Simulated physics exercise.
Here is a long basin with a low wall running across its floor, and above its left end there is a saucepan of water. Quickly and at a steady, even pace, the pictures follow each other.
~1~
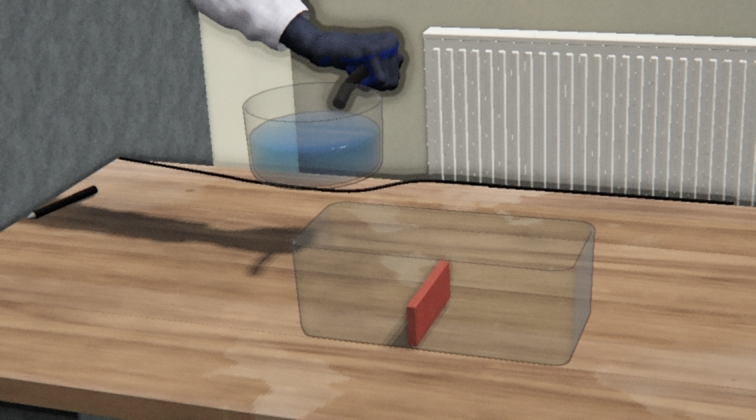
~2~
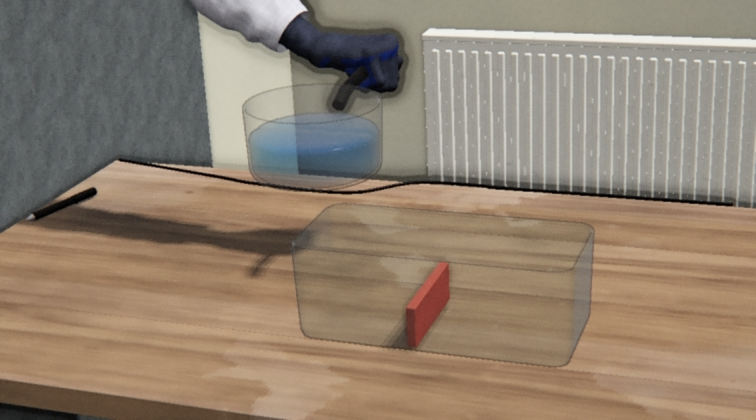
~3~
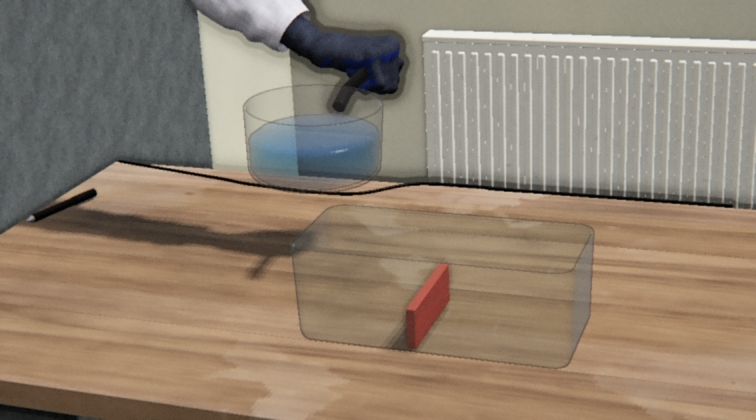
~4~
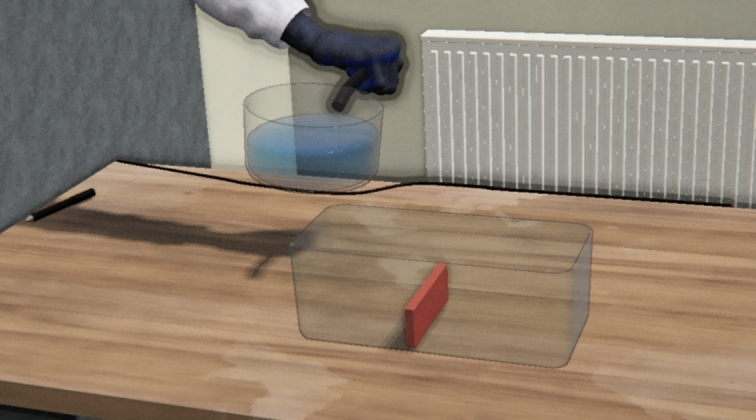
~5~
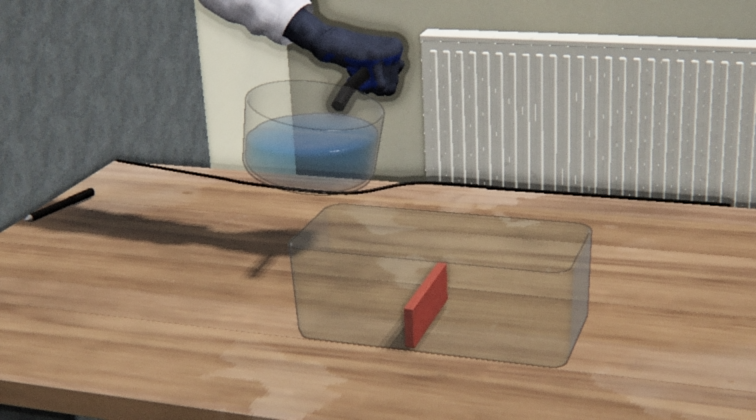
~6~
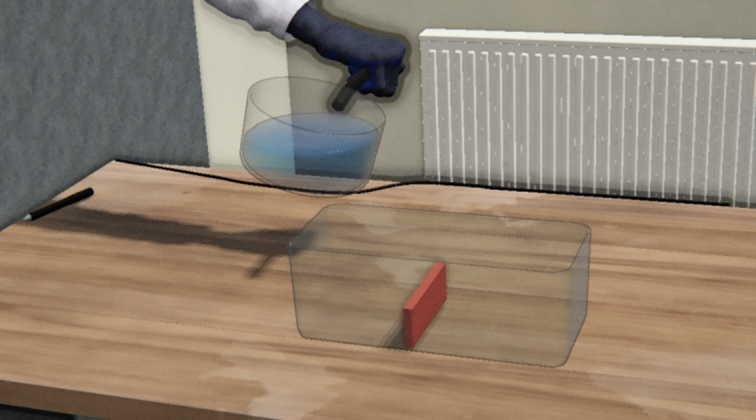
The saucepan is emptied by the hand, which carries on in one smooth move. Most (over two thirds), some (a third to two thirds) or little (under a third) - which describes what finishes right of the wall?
Some.
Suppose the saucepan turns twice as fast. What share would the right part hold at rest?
Roughly 25 in a hundred.
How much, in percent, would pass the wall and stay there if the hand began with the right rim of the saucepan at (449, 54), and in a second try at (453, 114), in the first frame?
The first gives 95 %, the second 95 %.
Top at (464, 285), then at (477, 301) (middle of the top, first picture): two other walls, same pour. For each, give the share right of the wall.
0 per cent, then 10 per cent, roughly.
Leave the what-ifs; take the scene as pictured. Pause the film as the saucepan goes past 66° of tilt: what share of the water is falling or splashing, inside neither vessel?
Close to 25 per cent.
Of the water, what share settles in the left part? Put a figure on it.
Some 55 per cent.
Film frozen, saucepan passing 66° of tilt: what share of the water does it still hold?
65 %.
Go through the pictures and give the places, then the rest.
In the first frame, it leans 0°; its right rim is at (377, 107); the water meets the walls at (257, 125) and (378, 132); the long basin's rim runs from (311, 224) to (585, 248); the wall's top is at (429, 284).
In the second frame, it leans 1°; its right rim is at (377, 109); the water meets the walls at (256, 126) and (378, 134).
In the third frame, it leans 3°; its right rim is at (378, 113); the water meets the walls at (256, 127) and (377, 136).
In the fourth frame, it leans 6°; its right rim is at (378, 116); the water meets the walls at (255, 127) and (377, 136).
In the fifth frame, it leans 10°; its right rim is at (380, 122); the water meets the walls at (254, 126) and (377, 137).
In the sixth frame, it leans 16°; its right rim is at (380, 128); the water meets the walls at (252, 127) and (376, 136).
A moment on, the saucepan is tipped part way and 63 per cent is still to pour, 4 is left of the wall and 8 right of it.
Next, the saucepan is tipped on its side and 14 per cent is still to pour, 36 is left of the wall and 43 right of it.
Then the saucepan is tipped right over and 1 per cent is still to pour, 55 is left of the wall and 43 right of it.
Later the saucepan is tipped right over and 0 per cent is still to pour, 56 is left of the wall and 43 right of it.
At rest 56 per cent lies left of the wall, 43 right of it and 0 outside.
